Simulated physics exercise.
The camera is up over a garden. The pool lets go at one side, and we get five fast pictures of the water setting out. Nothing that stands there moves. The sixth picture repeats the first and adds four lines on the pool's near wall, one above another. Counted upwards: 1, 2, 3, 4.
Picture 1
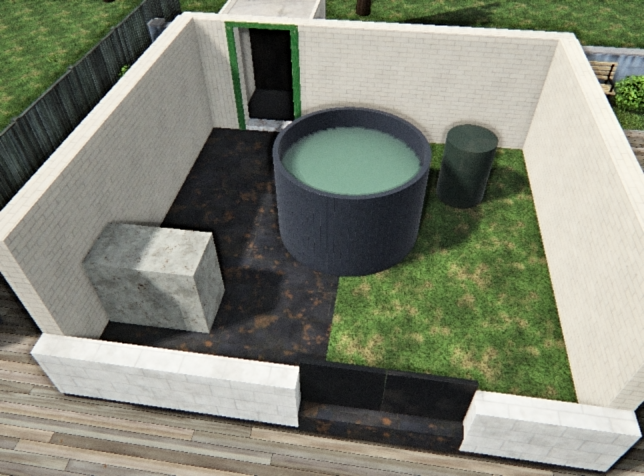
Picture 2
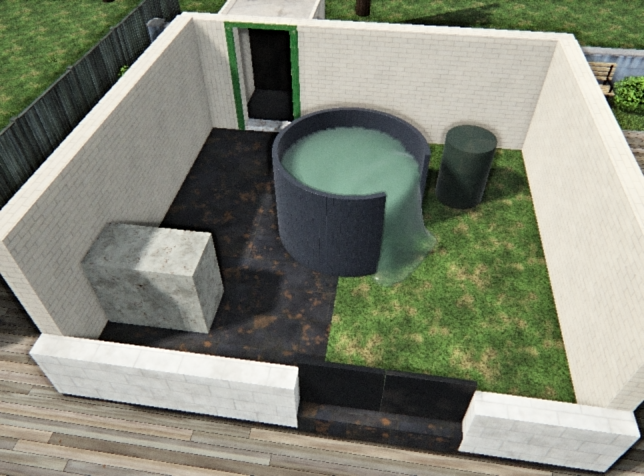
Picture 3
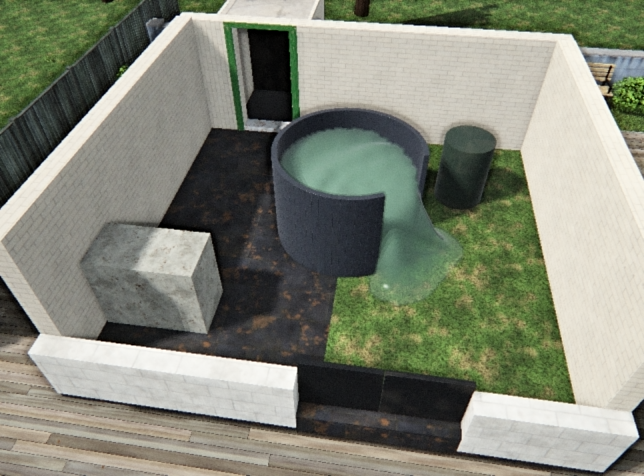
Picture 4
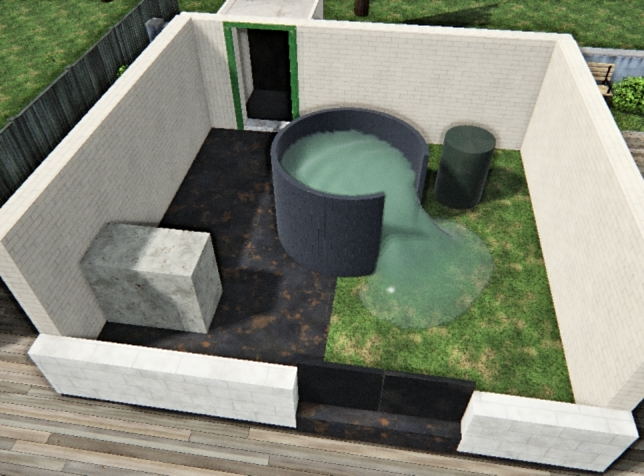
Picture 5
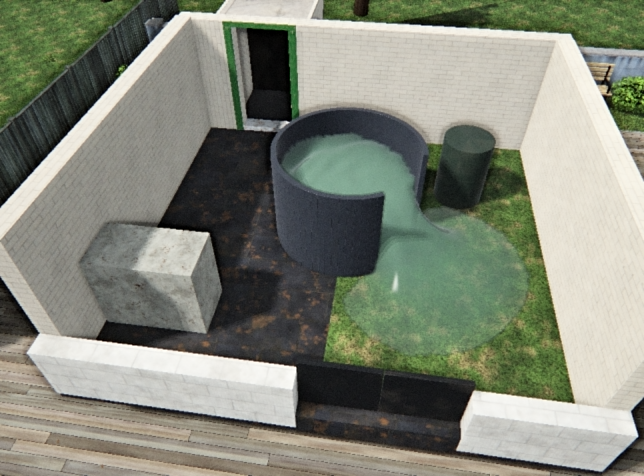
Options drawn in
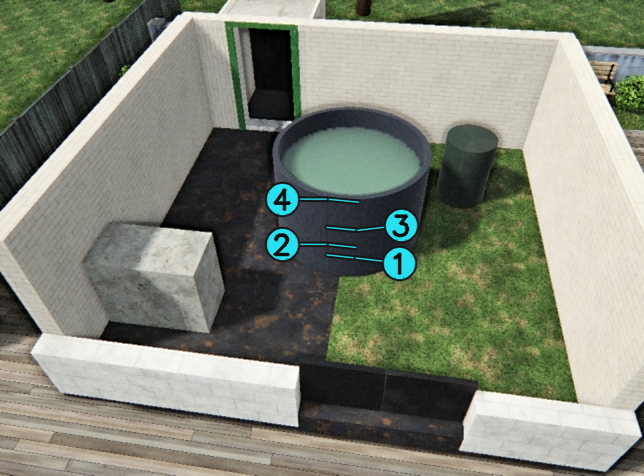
Greenish water sat still in a round dark pool in a walled garden, then poured out through an opening in its right side and spread in a widening puddle across the grass.
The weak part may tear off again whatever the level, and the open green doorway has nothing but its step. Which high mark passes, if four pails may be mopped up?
Use level 3.
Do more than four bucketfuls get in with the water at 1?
No.
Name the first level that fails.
The answer is 4.
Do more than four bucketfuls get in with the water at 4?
Yes, it does.
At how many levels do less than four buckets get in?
Three of them.
In cyan, 1 at (341, 256); 2 at (341, 245); 3 at (341, 228); 4 at (342, 200); from the bottom up 1, 2, 3, 4.
With 1, nothing gets over.
With 2, nothing gets over.
With 3, a splash gets over, under a bucket.
With 4, about 9 bucketfuls get in.
